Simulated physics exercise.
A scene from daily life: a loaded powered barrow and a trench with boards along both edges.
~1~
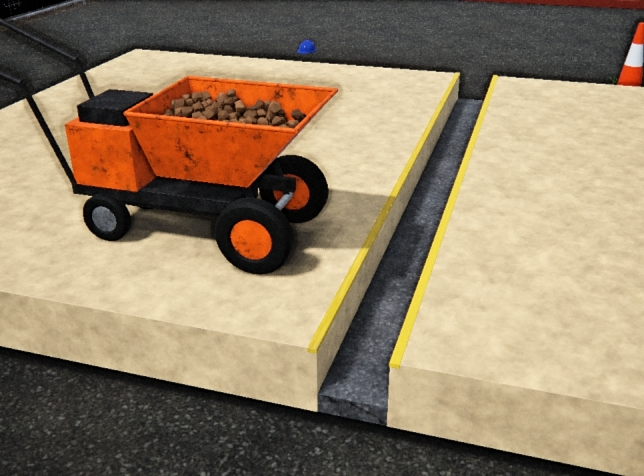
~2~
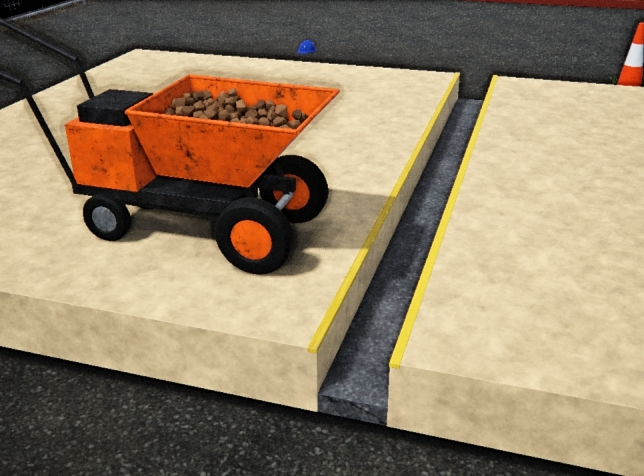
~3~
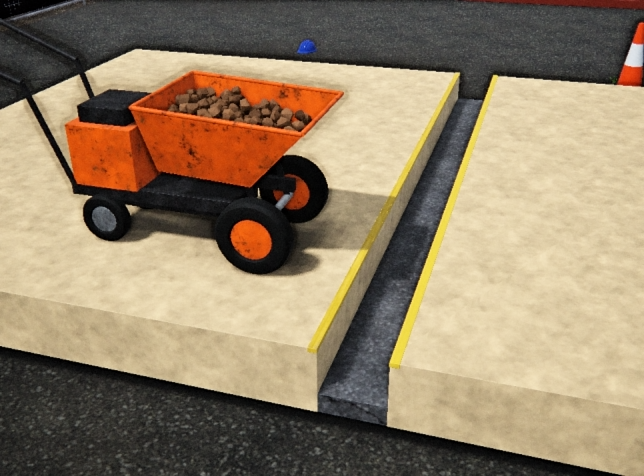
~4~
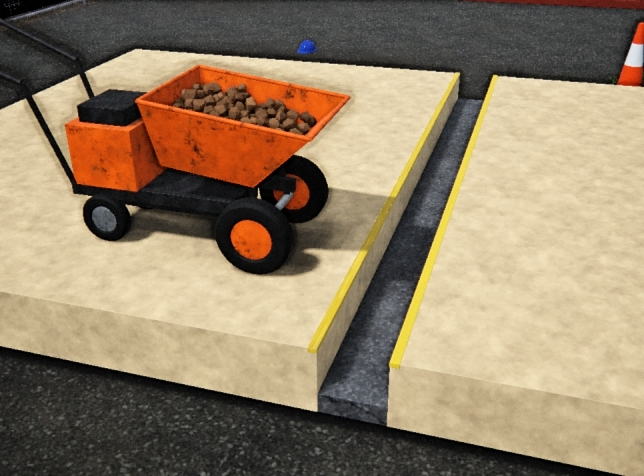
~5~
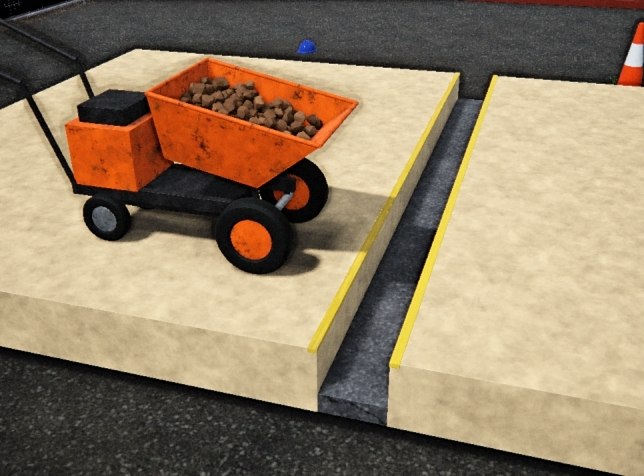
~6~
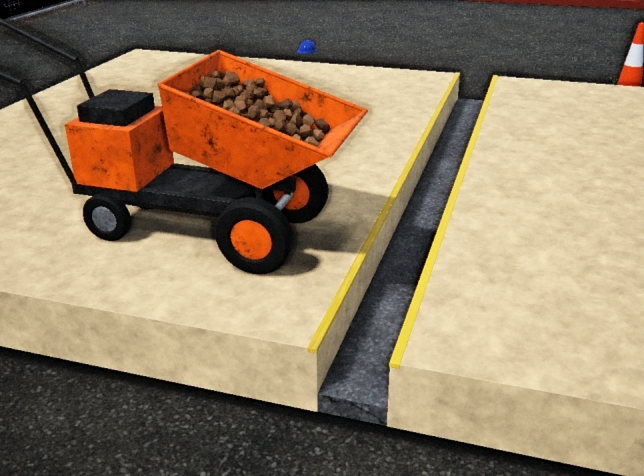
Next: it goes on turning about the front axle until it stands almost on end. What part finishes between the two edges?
I predict the trench will catch most of it.
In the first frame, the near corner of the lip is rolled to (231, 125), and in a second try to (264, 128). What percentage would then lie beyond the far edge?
First spot 0 per cent, second spot 0 per cent.
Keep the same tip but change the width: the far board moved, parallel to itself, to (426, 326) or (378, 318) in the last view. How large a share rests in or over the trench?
In order: 90 per cent, then 10 per cent.
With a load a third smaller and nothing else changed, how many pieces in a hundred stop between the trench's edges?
About 90 per cent.
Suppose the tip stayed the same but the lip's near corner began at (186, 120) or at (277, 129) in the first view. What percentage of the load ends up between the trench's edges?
Estimates, in order: 30 % then 80 %.
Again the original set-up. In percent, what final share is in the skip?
Estimate: 5 %, roughly.
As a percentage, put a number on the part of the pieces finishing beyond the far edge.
That share is about 25 percent.
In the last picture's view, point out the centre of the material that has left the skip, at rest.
I'd say the middle ends up at about (405, 287).
Shortly afterwards, skip tipped steeply; the whole lot in the skip.
Next, skip tipped right over; near two thirds in the skip; near a quarter in or heaped over the trench; a little beyond it; only a few falling.
Some moments later, skip tipped right over; a little in the skip; near two thirds in or heaped over the trench; near a quarter beyond it.
In the end, skip tipped right over; a little in the skip; near two thirds in or heaped over the trench; near a quarter beyond it.
